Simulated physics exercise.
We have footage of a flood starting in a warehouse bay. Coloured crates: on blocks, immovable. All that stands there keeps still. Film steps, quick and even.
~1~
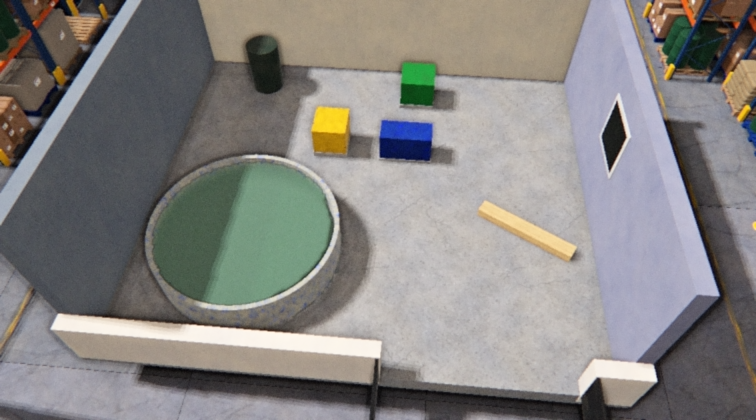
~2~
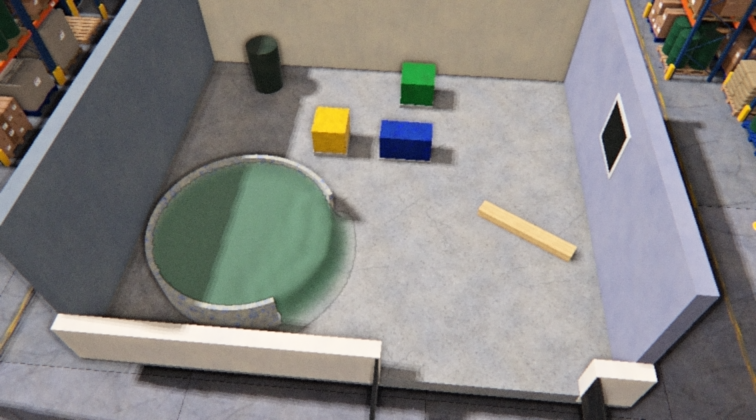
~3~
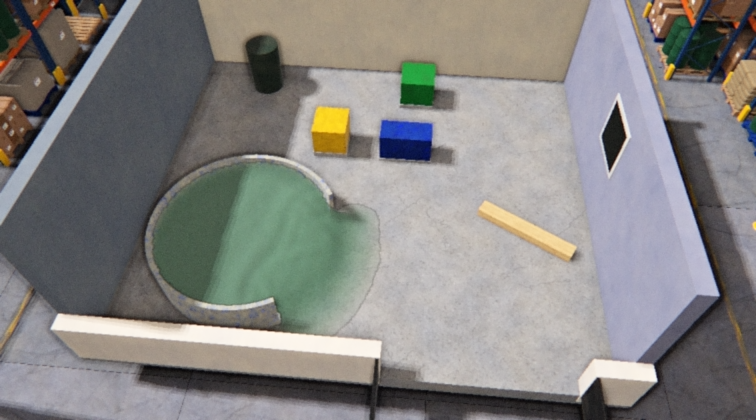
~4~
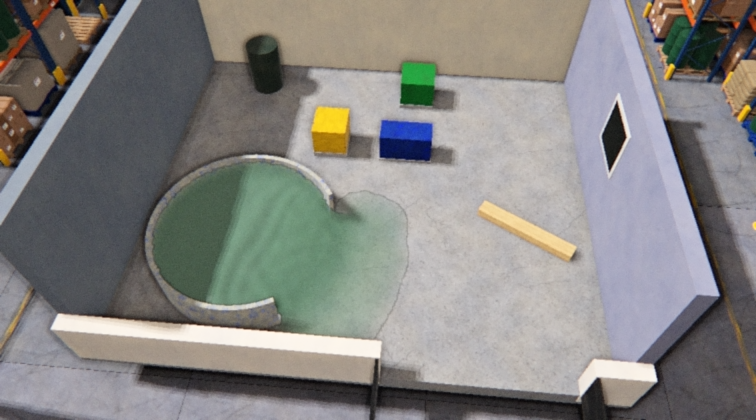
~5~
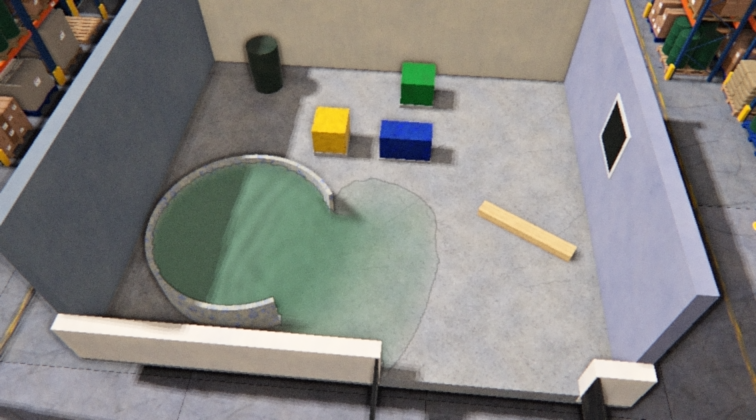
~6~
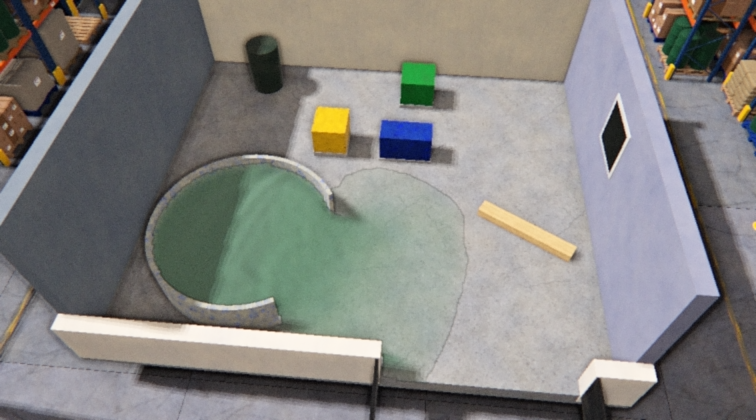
The clip shows a round, walled pool of green water in a warehouse bay with yellow, blue and green crates; a gap opens in its right side, and water spreads rightward across the floor while the crates stay still.
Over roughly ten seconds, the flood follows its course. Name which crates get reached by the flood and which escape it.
As I see it, the green crate is lapped by the water. The yellow crate is left alone by the water. The blue crate is lapped by the water.
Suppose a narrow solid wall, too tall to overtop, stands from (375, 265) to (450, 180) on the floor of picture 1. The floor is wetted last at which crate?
I'd pick the green-painted one.
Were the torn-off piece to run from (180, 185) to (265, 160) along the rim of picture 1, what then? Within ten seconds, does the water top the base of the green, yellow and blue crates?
Going through them, the green crate gets reached, the yellow crate gets reached and the blue crate gets reached.
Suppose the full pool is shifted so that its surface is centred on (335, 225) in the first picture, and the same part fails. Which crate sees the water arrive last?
Last: The yellow one.
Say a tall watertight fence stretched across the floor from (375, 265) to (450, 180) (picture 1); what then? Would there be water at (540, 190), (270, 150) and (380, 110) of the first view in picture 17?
As listed: Dry, clear, free of water.
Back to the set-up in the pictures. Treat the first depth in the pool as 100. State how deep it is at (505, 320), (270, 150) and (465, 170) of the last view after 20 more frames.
I'd say around 14 per cent, then 0 per cent, then 4 per cent.
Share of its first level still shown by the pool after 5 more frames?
Around 68 percent.
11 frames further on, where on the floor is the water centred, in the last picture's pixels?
Roughly (342, 266).
A moment on, water covers 35 % of the floor; the green crate not reached, the yellow crate not reached, the blue crate water round its plinth.
Next, water covers 40 % of the floor; the green crate not reached, the yellow crate water round its plinth, the blue crate water round its plinth.
Then, water covers 50 % of the floor; the green crate not reached, the yellow crate water round its plinth, the blue crate water round its plinth.
Later, water covers 65 % of the floor; the green crate water round its plinth, the yellow crate water round its plinth, the blue crate water round its plinth.
In the end, water covers 90 % of the floor; the green crate was topped, the yellow crate stayed above the water, the blue crate was topped.
